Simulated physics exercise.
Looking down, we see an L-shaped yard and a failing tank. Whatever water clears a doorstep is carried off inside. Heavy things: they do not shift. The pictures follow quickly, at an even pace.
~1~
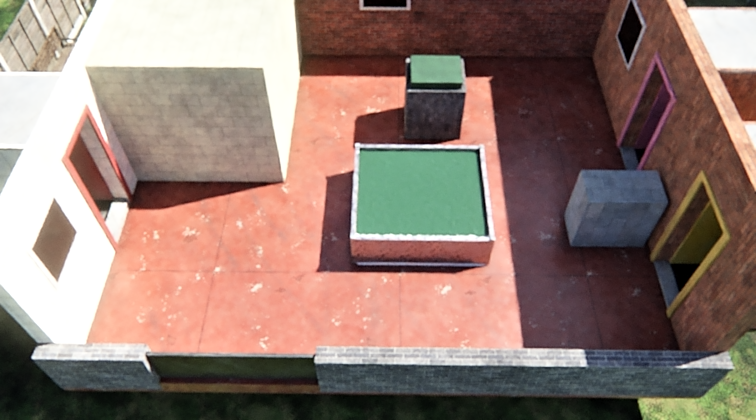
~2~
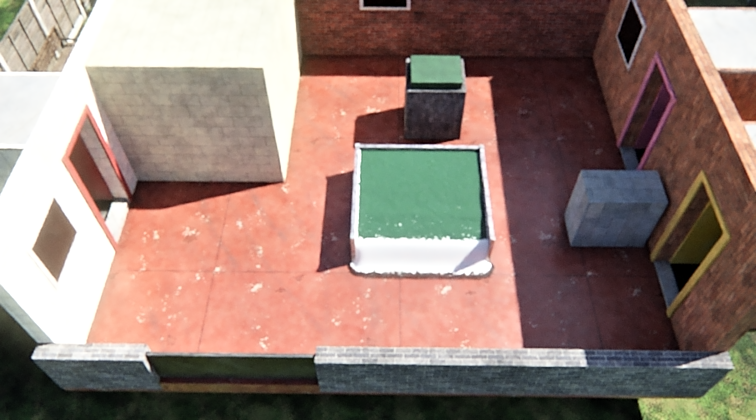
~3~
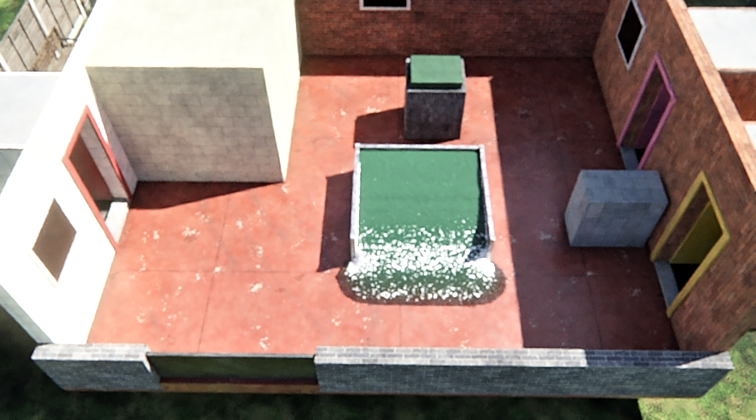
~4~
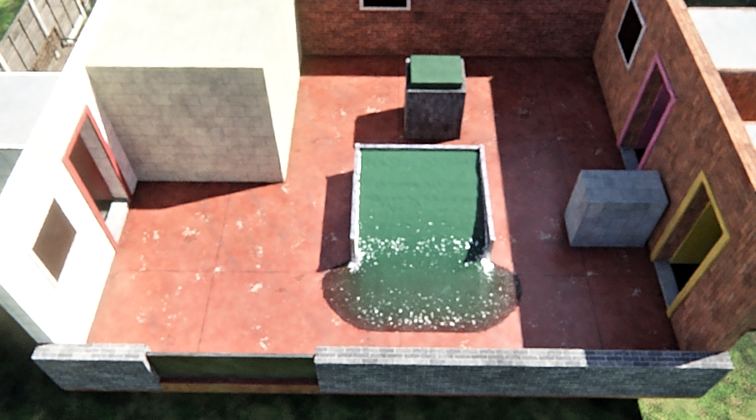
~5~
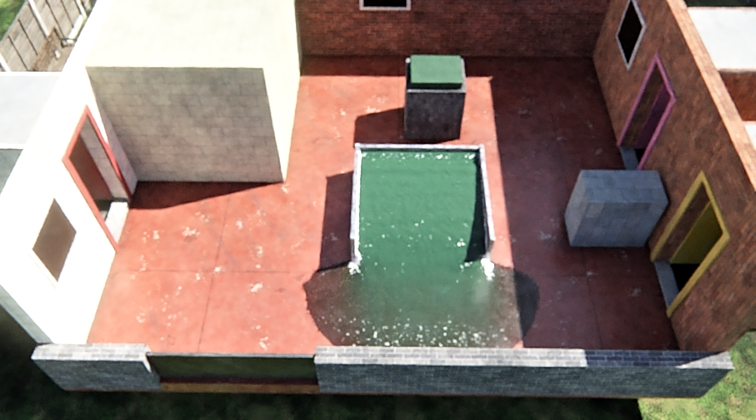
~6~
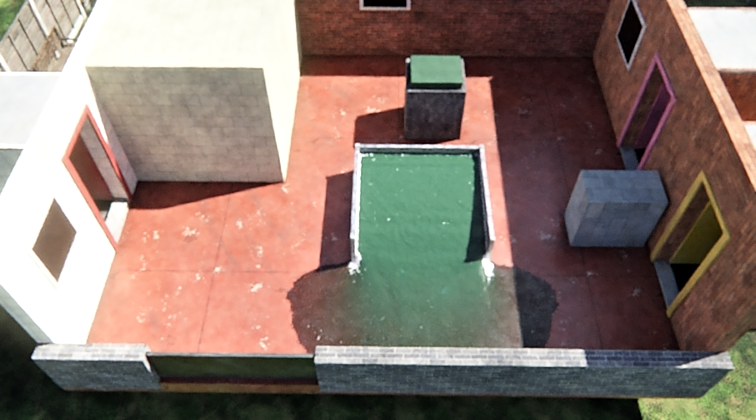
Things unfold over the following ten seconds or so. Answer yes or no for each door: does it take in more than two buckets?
Yellow door: Yes; red door: No; pink door: No.
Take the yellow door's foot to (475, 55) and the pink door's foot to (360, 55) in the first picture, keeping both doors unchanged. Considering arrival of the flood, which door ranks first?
Answer: The one in red.
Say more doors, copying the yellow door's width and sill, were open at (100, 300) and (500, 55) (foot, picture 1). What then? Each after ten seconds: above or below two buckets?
Lab note, doors in listed order: Over the limit, under the limit.
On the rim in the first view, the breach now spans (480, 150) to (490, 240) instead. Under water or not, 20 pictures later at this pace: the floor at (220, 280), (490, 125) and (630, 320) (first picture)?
Bone-dry, bone-dry, submerged.
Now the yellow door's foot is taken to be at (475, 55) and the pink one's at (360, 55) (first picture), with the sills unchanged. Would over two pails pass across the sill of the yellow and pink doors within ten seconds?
Well, the yellow door comes up short, and the pink door comes up short as well.
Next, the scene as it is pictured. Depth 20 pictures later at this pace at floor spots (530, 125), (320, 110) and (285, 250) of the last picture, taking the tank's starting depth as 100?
About 0, 0 and 2 percent, in that order.
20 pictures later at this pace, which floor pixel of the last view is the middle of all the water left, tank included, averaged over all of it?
About (410, 299).
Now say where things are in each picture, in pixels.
The first picture shows the tank at (421, 193) is whole and still.
In the second picture, the front is at (488, 269), out from the gap at (421, 254).
In the third picture, water pours out at (421, 255) and has run to (497, 289).
In the fourth picture, water pours out at (421, 256) and has run to (510, 302).
In the fifth picture, the front is at (515, 338), out from the gap at (421, 256).
In the sixth picture, the front is at a hidden place, out from the gap at (421, 256).
A moment on, water covers 15 % of the floor; the yellow door not reached, the red door not reached, the pink door not reached.
Next, water covers 25 % of the floor; the yellow door not reached, the red door not reached, the pink door not reached.
Then, water covers 40 % of the floor; the yellow door over two buckets in, the red door wet at the sill, nothing in, the pink door wet at the sill, nothing in.
Later, water covers 55 % of the floor; the yellow door far over two buckets in, the red door wet at the sill, nothing in, the pink door wet at the sill, nothing in.
In the end, water covers 75 % of the floor; the yellow door far over two buckets in, the red door under two buckets in, the pink door wet at the sill, nothing in.
